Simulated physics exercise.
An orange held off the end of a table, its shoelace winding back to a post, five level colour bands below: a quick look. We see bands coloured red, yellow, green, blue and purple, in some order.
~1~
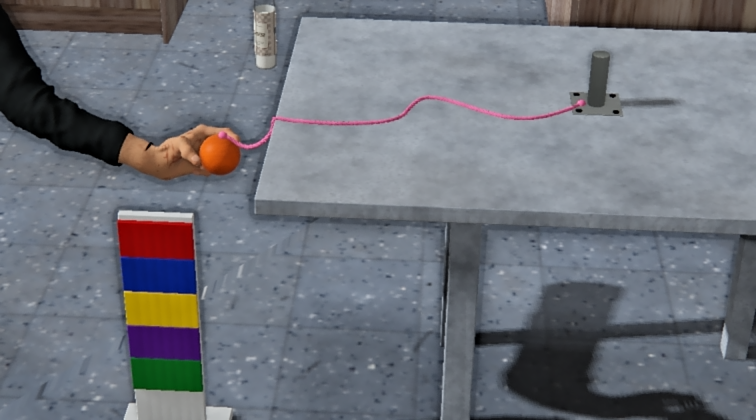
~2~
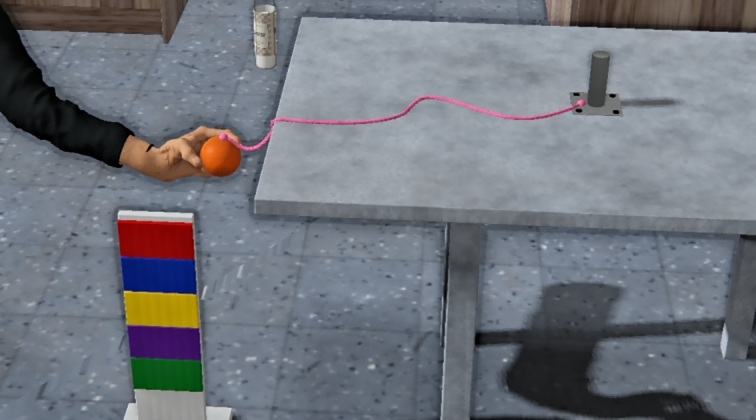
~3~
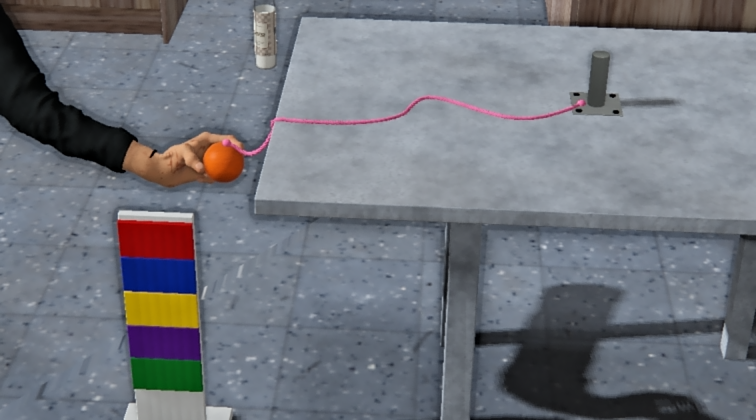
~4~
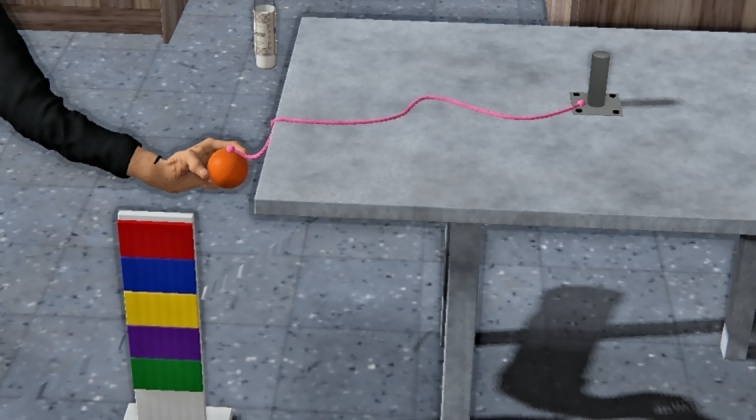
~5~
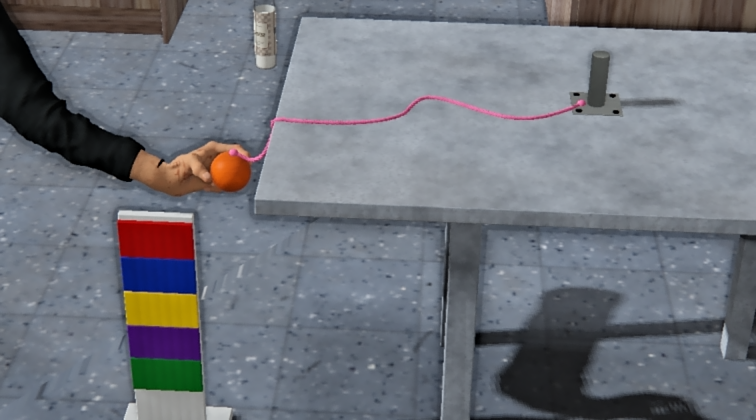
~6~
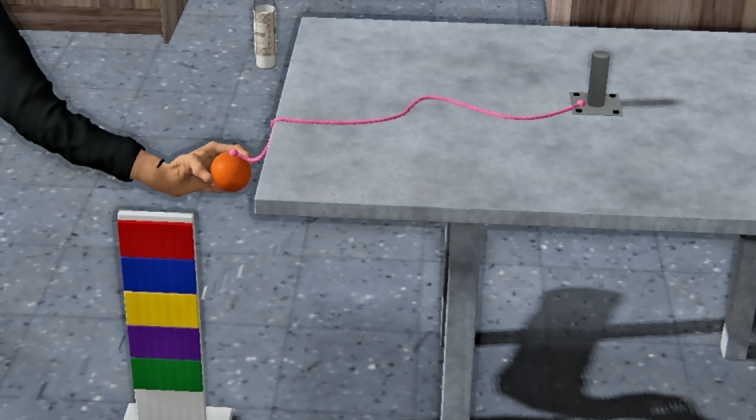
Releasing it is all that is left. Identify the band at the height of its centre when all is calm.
Its centre is at red.
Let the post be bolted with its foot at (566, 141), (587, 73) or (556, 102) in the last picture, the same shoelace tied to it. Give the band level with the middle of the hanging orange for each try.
Result 1: Blue. Result 2: Red. Result 3: Blue.
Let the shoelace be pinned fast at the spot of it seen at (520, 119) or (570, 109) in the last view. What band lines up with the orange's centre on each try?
Going through them one at a time, the answers are red; red.
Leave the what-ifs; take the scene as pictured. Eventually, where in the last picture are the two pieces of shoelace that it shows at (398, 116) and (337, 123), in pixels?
Around (352, 108); the other one around (289, 109).
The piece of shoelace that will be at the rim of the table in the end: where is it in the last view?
It is around (323, 123).
A little later, orange near (277, 228); level with red.
Next, orange near (266, 238); level with red.
When it is over, orange near (282, 240); level with red. The red one.
